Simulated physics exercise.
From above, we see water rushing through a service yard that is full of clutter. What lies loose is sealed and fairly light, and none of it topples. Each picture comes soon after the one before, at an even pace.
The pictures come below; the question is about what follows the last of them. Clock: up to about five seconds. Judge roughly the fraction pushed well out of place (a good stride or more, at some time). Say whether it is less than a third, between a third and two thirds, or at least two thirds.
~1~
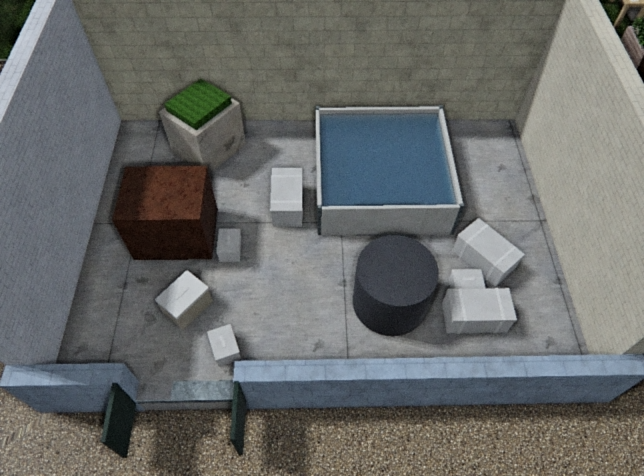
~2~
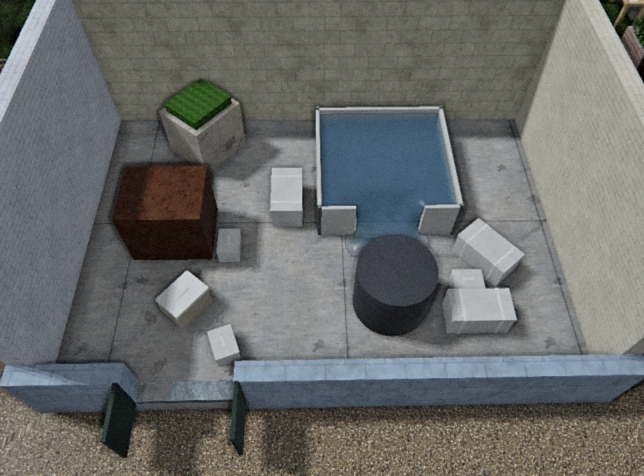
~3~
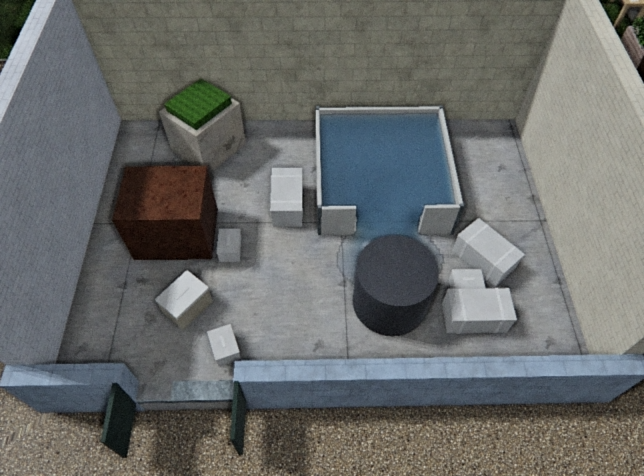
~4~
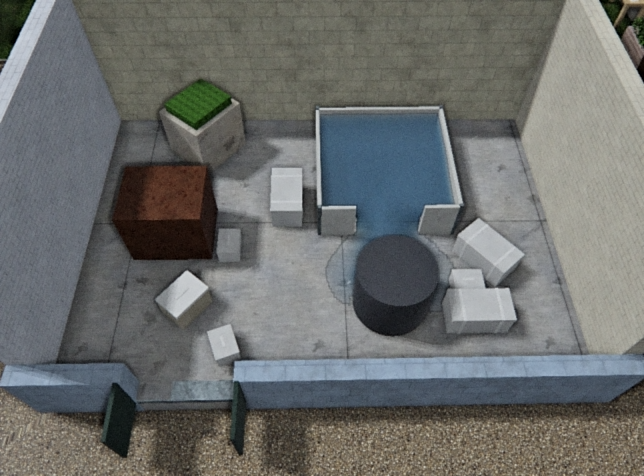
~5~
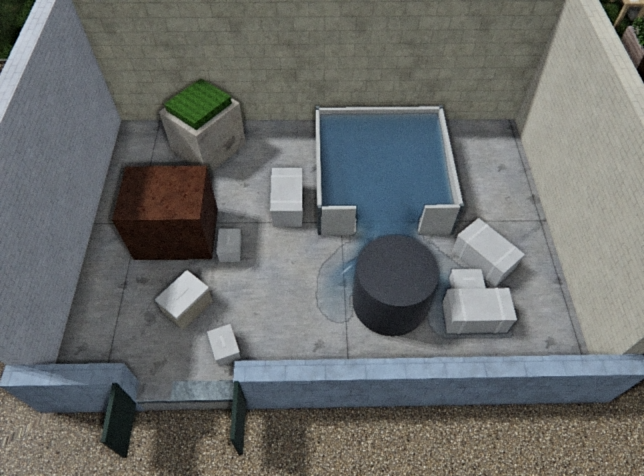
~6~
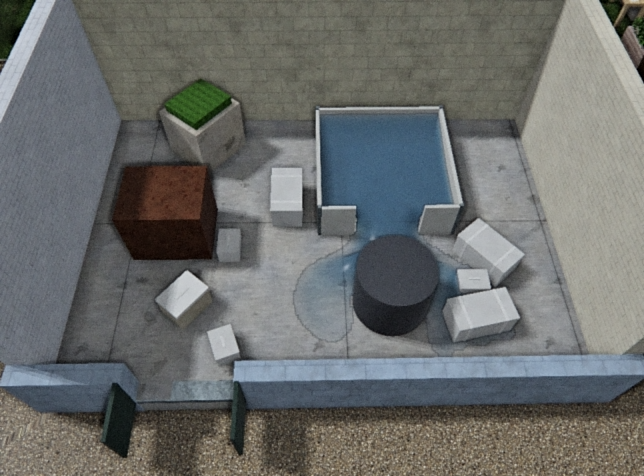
Looks to me like two in three or more get shifted a long way.
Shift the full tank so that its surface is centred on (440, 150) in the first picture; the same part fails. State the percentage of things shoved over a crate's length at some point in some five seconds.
Roughly 40 per cent.
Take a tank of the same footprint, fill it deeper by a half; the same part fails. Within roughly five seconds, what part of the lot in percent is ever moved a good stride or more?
I'd say somewhere about 70 percent.
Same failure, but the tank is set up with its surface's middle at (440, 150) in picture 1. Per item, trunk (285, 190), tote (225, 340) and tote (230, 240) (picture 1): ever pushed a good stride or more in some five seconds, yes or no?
Not far, Not far, Not far.
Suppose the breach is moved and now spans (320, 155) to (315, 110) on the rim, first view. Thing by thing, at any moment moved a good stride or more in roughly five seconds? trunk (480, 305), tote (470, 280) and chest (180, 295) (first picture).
Results in order: Stayed short / stayed short / cleared that distance.
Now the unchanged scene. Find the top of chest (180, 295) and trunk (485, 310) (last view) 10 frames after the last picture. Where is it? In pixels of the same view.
Close to (133, 300) and (551, 341).
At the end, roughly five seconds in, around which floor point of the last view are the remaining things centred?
That works out to about (309, 276) on the floor.
A moment on, 1 of 7 are well off their spots; 0 afloat.
Next, 4 of 7 are well off their spots; 2 afloat.
Later, 5 of 7 are well off their spots; 3 afloat.
In the end, 5 of 7 are well off their spots, and 5 have been at some point; 3 afloat.
